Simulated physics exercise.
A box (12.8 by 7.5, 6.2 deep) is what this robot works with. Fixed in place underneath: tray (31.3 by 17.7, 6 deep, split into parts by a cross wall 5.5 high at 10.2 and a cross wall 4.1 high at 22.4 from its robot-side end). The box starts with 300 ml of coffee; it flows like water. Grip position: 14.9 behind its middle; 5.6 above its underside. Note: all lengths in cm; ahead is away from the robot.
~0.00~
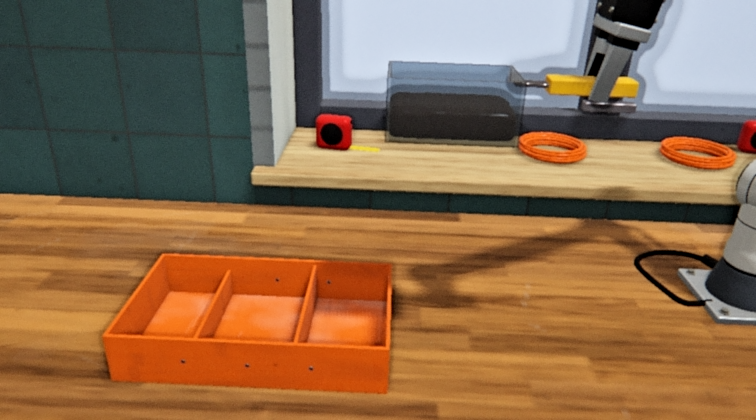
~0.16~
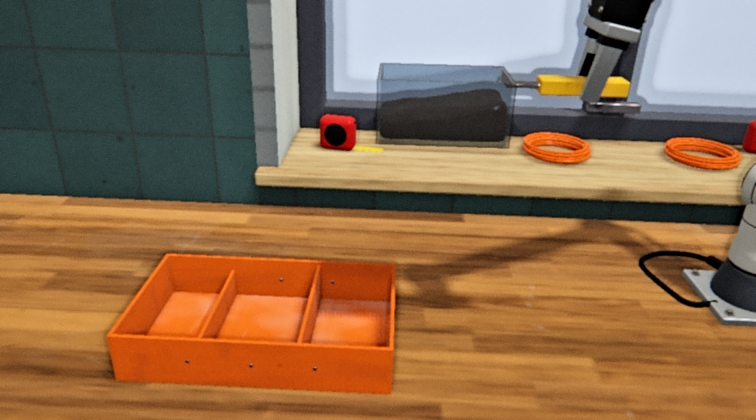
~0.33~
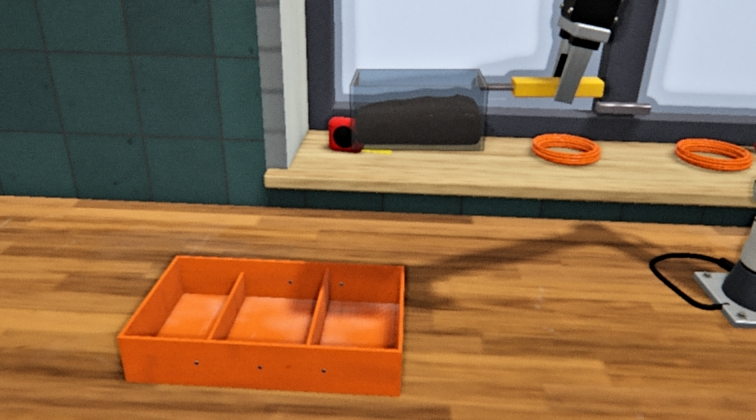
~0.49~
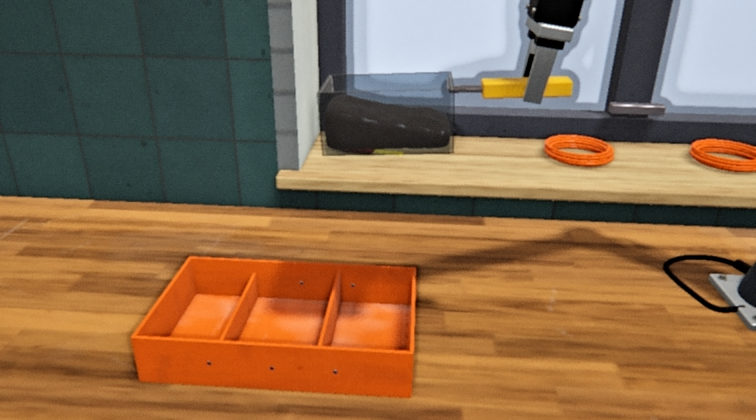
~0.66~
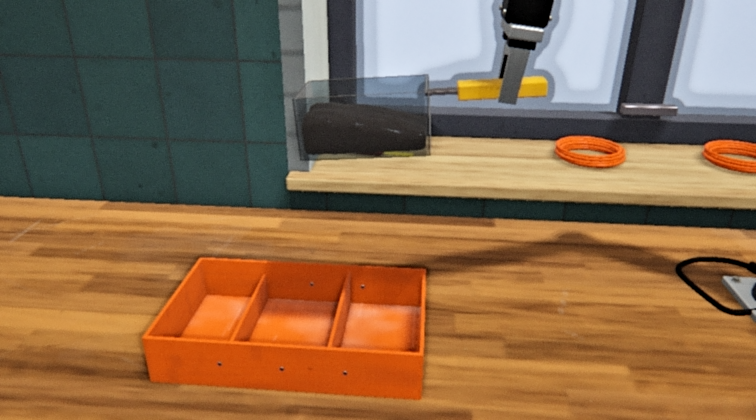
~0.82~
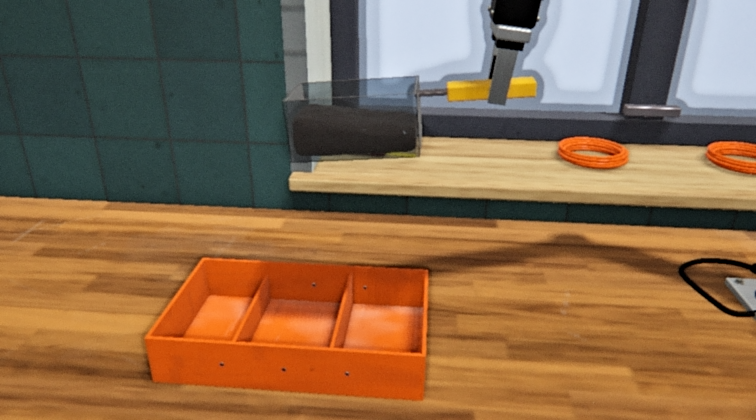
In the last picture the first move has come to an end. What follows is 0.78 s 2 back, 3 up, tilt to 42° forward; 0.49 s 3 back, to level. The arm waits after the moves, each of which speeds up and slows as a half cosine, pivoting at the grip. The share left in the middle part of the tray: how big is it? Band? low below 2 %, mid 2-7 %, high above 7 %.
High.
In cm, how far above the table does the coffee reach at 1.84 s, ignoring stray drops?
Roughly 30 cm above the table.
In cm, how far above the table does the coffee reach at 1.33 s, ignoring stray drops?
Top height: Around 27 cm.
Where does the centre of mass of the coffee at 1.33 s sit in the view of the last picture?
Centre: Close to (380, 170) in the last picture.
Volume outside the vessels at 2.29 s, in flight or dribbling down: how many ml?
Some 0 ml.
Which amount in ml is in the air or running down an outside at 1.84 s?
Around 5 ml at that moment.
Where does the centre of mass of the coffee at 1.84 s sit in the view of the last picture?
The centre lands around (369, 176) in the last view.
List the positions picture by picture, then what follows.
In the first picture, box floor at (449, 129), level; upper third of the coffee around (451, 105), from x 390 to 515, top at y 95; 300 ml in the box.
In the second picture, box floor at (440, 130), level; upper third of the coffee around (465, 105), from x 380 to 505, top at y 90.
In the third picture, box floor at (417, 134), tilted 2° forward; upper third of the coffee around (435, 110), from x 355 to 480, top at y 95.
In the fourth picture, box floor at (390, 138), tilted 3° forward; upper third of the coffee around (368, 113), from x 325 to 450, top at y 95.
In the fifth picture, box floor at (368, 142), tilted 5° forward; upper third of the coffee around (353, 117), from x 305 to 425, top at y 105.
In the sixth picture, box floor at (359, 144), tilted 5° forward; upper third of the coffee around (345, 119), from x 295 to 415, top at y 105; 300 ml in the box.
By 1.33 s, tilted 32° forward, liquid up to 27 above the table; 300 ml in the box.
By 1.84 s, tilted 22° forward, liquid up to 54 above the table; 255 ml in the box, 40 ml in the middle part, 5 ml in the robot-side part, 5 ml in the air or running down outside.
By 2.29 s, level, liquid up to 35 above the table; 255 ml in the box, 40 ml in the middle part, 5 ml in the robot-side part.
By 3.09 s, level, liquid up to 35 above the table; 255 ml in the box, 40 ml in the middle part, 5 ml in the robot-side part.
Final state, 255 ml in the box, 40 ml in the middle part, 5 ml in the robot-side part. That is 14 % in the middle part of the tray.
